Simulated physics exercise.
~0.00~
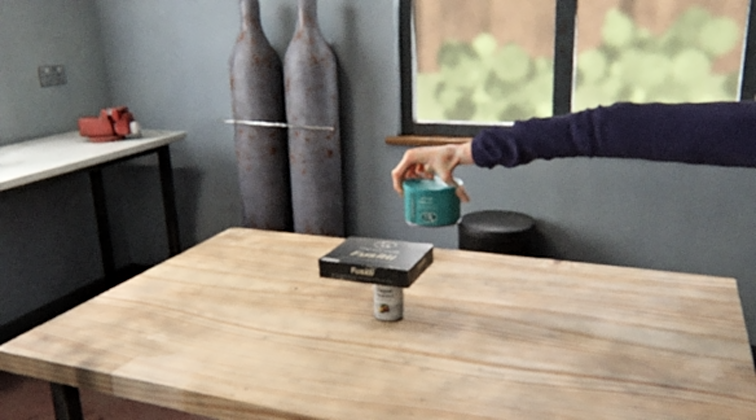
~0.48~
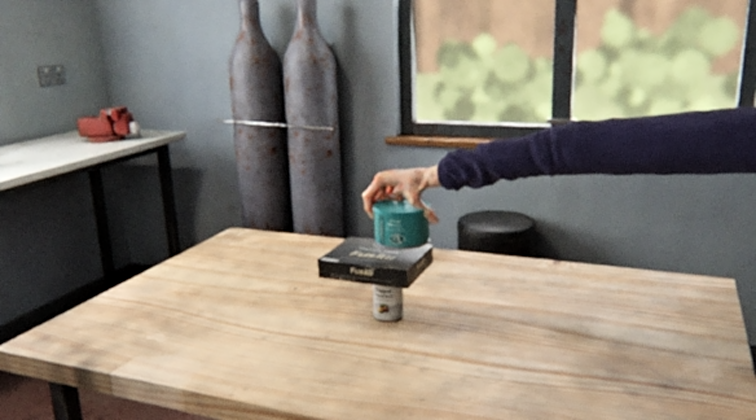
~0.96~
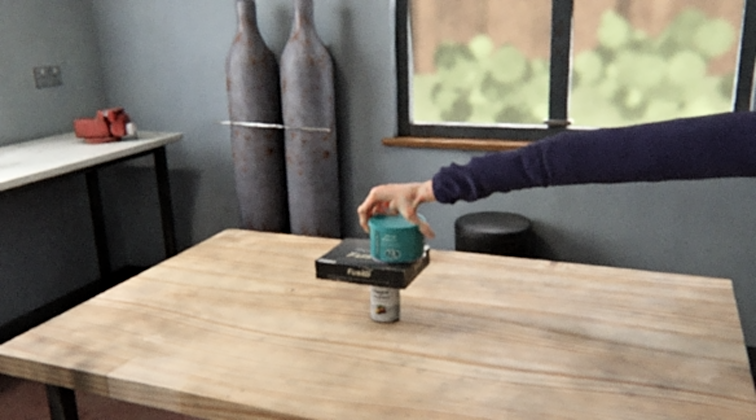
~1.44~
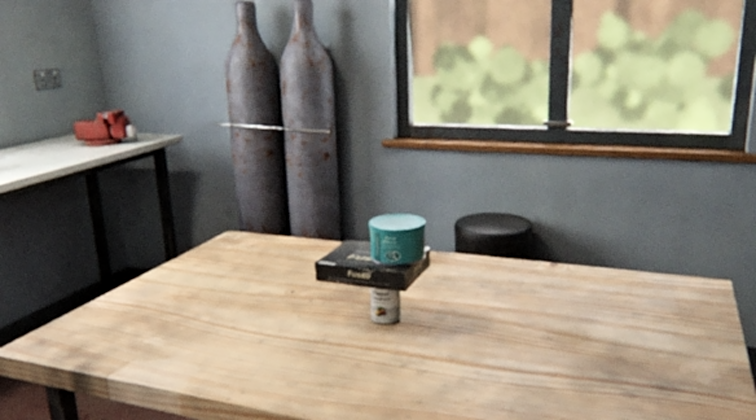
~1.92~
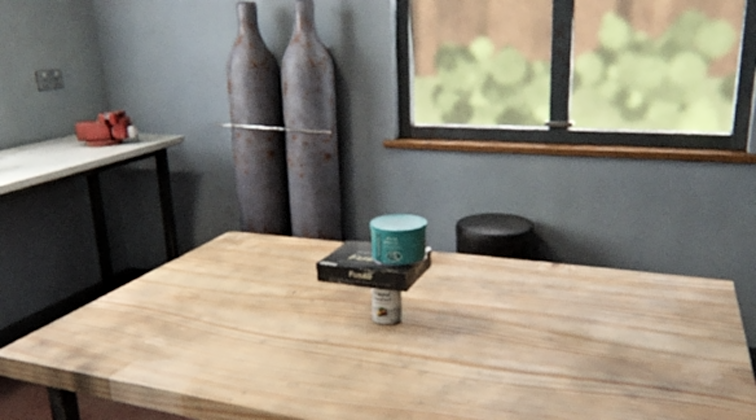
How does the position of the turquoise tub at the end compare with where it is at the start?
At the start the tub is held in the air above and to the right of the black packet. At the end it is a little lower and further left, resting on top of the packet.
A hand lowers a turquoise tub onto a black packet atop a white tin, and the stack holds.
